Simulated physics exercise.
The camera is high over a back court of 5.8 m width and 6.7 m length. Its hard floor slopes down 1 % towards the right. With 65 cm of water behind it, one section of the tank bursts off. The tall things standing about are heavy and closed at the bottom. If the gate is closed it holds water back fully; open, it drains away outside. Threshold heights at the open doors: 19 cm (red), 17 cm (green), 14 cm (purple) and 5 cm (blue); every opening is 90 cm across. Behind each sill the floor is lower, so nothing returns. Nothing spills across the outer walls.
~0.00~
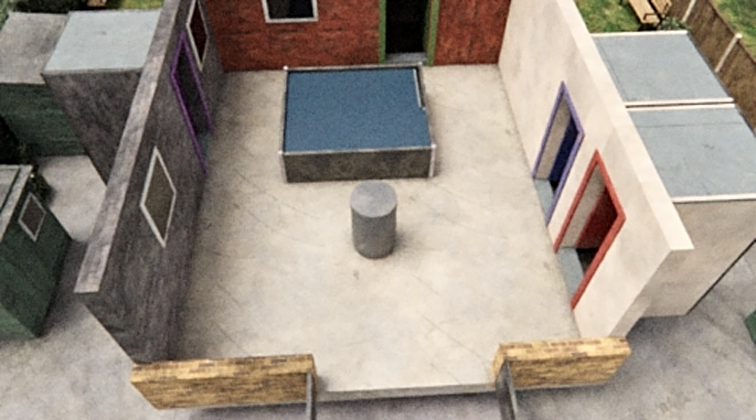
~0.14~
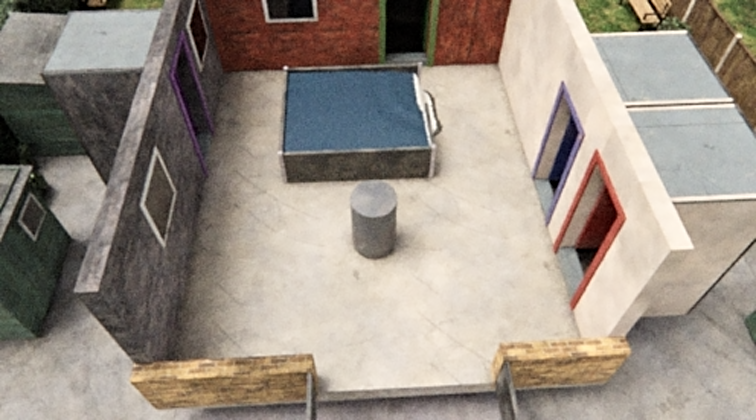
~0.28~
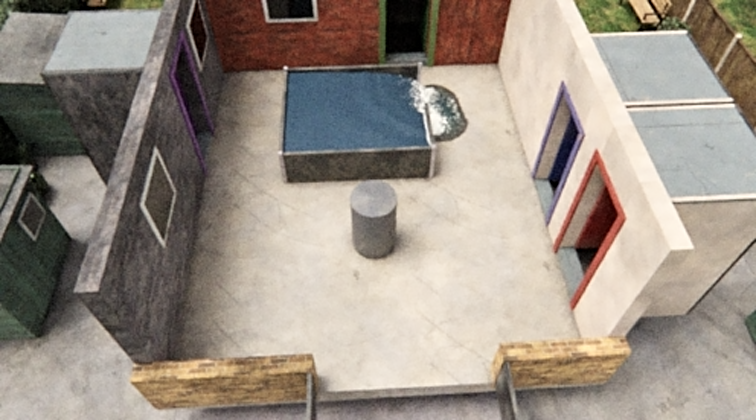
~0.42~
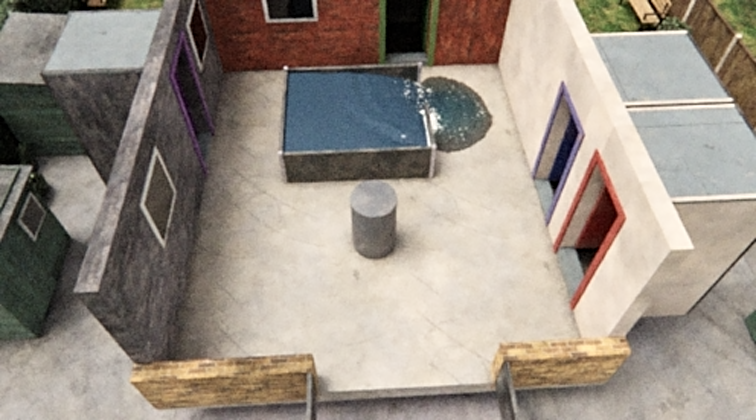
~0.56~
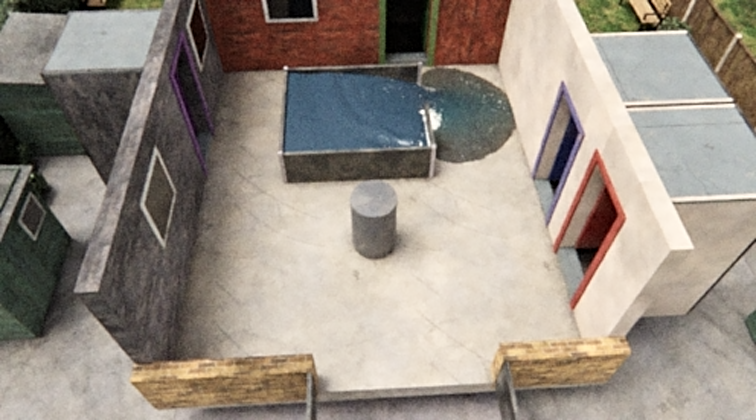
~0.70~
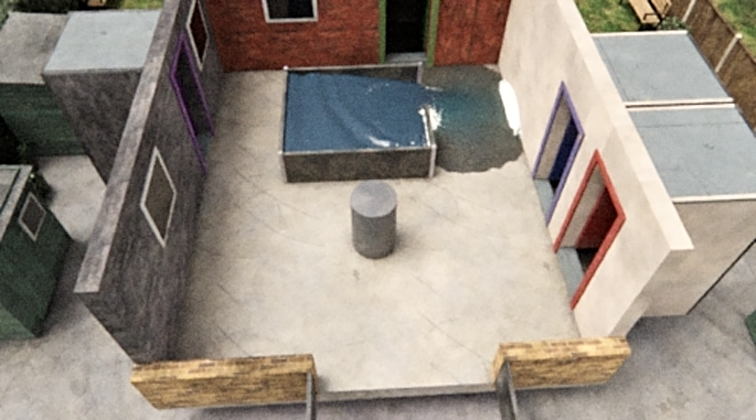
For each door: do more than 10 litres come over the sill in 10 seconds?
The water let in: At the red door it stays under the limit; at the green door it keeps below the limit; at the purple door it does not reach the limit; at the blue door it passes the limit.
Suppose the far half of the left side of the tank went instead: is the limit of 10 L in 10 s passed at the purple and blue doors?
Then: Purple above, blue below.
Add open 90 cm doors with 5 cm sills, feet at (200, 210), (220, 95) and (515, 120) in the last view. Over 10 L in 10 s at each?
In that order: Below, over, past it.
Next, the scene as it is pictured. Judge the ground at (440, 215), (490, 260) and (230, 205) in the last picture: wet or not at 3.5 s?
In that order: Under water, wet, dry.
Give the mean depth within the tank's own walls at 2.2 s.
Some 41 cm.
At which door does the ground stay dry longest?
It is the purple one.
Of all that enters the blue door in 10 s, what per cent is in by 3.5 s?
About 25 per cent.
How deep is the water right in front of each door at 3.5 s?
In cm: Red 6, green 14, purple 0, blue 9.
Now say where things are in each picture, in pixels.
In the first picture, still water, 65 cm deep, in the tank at (355, 109).
In the second picture, the front is at a hidden place, 0.6 m from the gap at (420, 105); 0.3 m2 of floor is under water; 65 cm left at the back of the tank.
In the third picture, the front is at (463, 126), 0.9 m from the gap at (420, 106); 1.0 m2 of floor is under water; 65 cm left at the back of the tank.
In the fourth picture, water pours out at (420, 106) and has run 1.3 m, to (487, 123); typically 8 cm deep outside, 65 cm at the tank's back.
In the fifth picture, the front is at (515, 122), 1.9 m from the gap at (420, 106); 3.4 m2 of floor is under water; 65 cm left at the back of the tank.
In the sixth picture, water pours out at (420, 106) and has run 2.1 m, to (501, 78); typically 5 cm deep outside, 64 cm at the tank's back.
After 1.4 s water covers 15 % of the floor and is deepest (57 cm) near (499, 69); red door not reached, green door not reached, purple door not reached, blue door 5 cm at the sill, 0 L in.
After 2.2 s water covers 25 % of the floor and is deepest (46 cm) near (499, 69); red door 4 cm at the sill, 0 L in, green door 11 cm at the sill, 0 L in, purple door not reached, blue door 8 cm at the sill, 1 L in.
After 3.5 s water covers 50 % of the floor and is deepest (35 cm) near (500, 74); red door 6 cm at the sill, 0 L in, green door 14 cm at the sill, 0 L in, purple door not reached, blue door 9 cm at the sill, 10 L in.
After 6.0 s water covers 75 % of the floor and is deepest (24 cm) near (505, 91); red door 5 cm at the sill, 0 L in, green door 10 cm at the sill, 1 L in, purple door 5 cm at the sill, 0 L in, blue door 8 cm at the sill, 27 L in.
After 10.0 s water covers 95 % of the floor and is deepest (15 cm) near (498, 97); red door 9 cm at the sill, 0 L in, green door 7 cm at the sill, 1 L in, purple door 4 cm at the sill, 0 L in, blue door 6 cm at the sill, 37 L in.
